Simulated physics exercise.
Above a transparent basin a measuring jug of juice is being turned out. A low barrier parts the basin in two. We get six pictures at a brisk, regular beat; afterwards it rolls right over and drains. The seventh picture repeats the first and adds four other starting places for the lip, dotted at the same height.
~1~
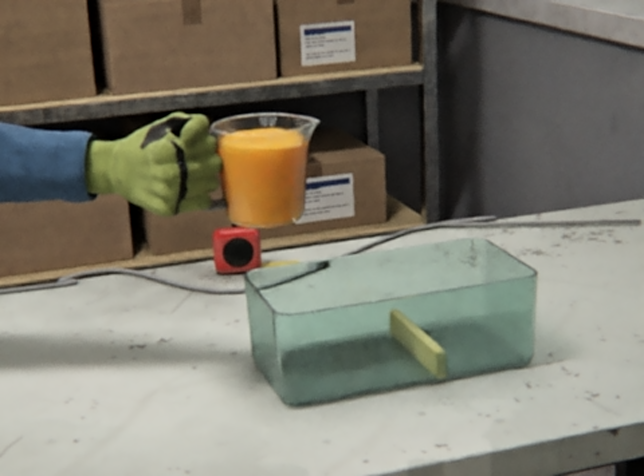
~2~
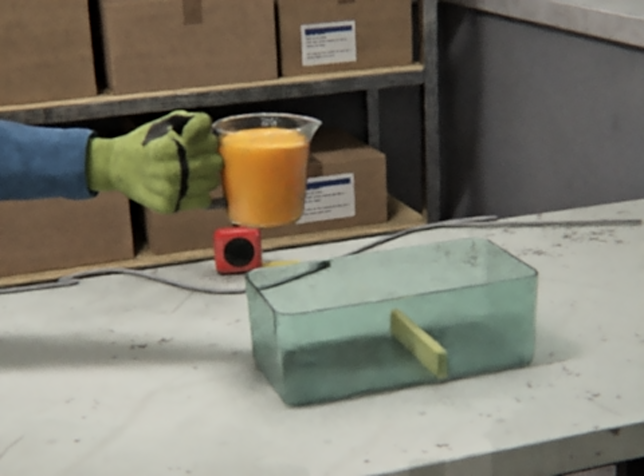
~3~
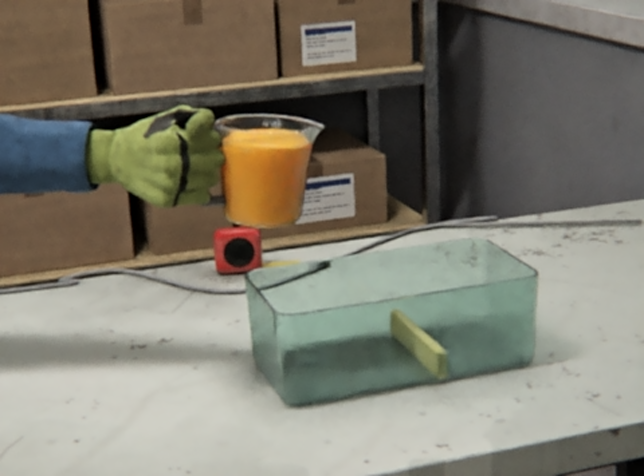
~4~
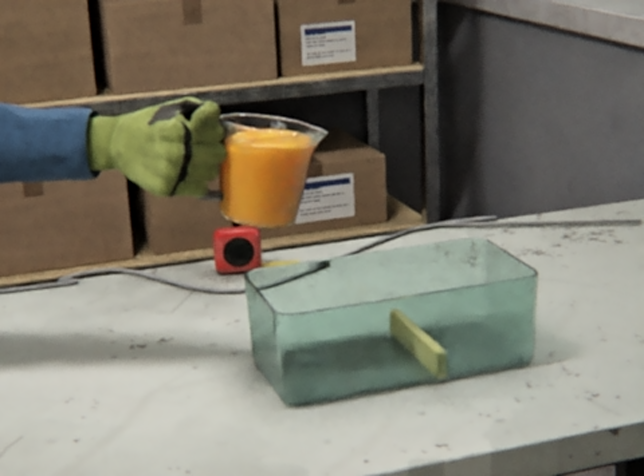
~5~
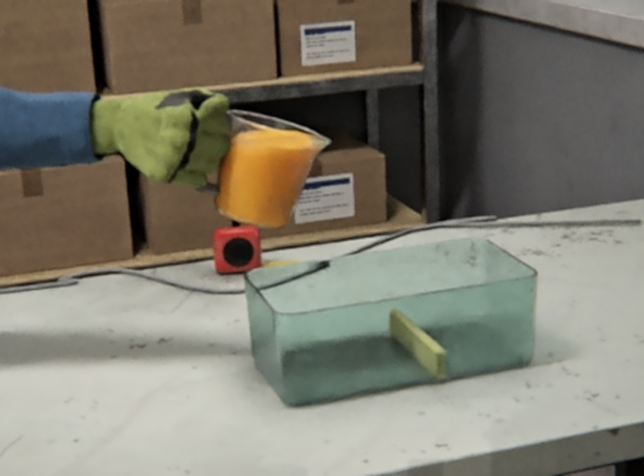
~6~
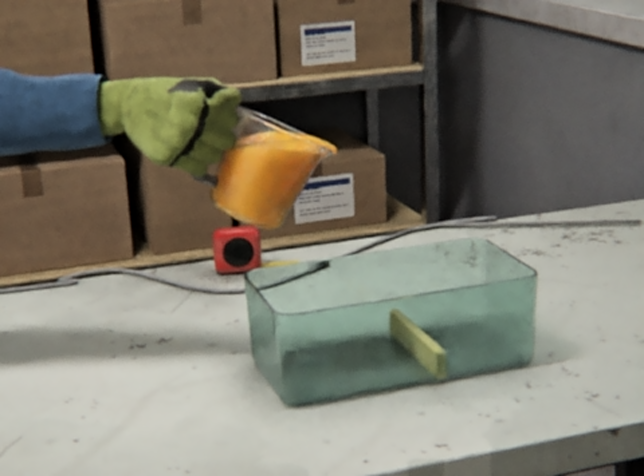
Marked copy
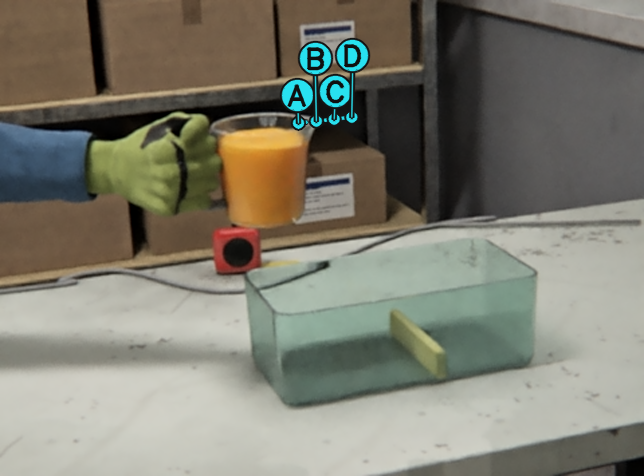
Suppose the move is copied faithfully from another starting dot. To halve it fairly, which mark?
The answer is dot D.
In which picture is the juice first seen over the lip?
In picture 6.
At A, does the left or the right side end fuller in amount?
The left side.
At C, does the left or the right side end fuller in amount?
More ends on the left.
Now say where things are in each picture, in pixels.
The first picture shows upright, lip at (317, 121); basin from (281, 406) to (532, 361); top of the wall at (416, 329); nothing has left yet.
The second picture shows upright, lip at (319, 122); nothing has left yet.
The third picture shows tipped about 5°, lip at (322, 125); nothing has left yet.
The fourth picture shows tipped about 11°, lip at (325, 131); nothing has left yet.
The fifth picture shows tipped about 19°, lip at (329, 140); nothing has left yet.
The sixth picture shows tipped about 28°, lip at (332, 151); juice is over the lip, down to (332, 151).
In cyan, A at (298, 123); B at (316, 121); C at (334, 119); D at (351, 117).
If A is chosen, about 88 % ends left of the wall and 9 % right of it; 3 % is lost outside.
If B is chosen, about 89 % ends left of the wall and 8 % right of it; 3 % is lost outside.
If C is chosen, about 82 % ends left of the wall and 15 % right of it; 3 % is lost outside.
If D is chosen, about 48 % ends left of the wall and 51 % right of it.
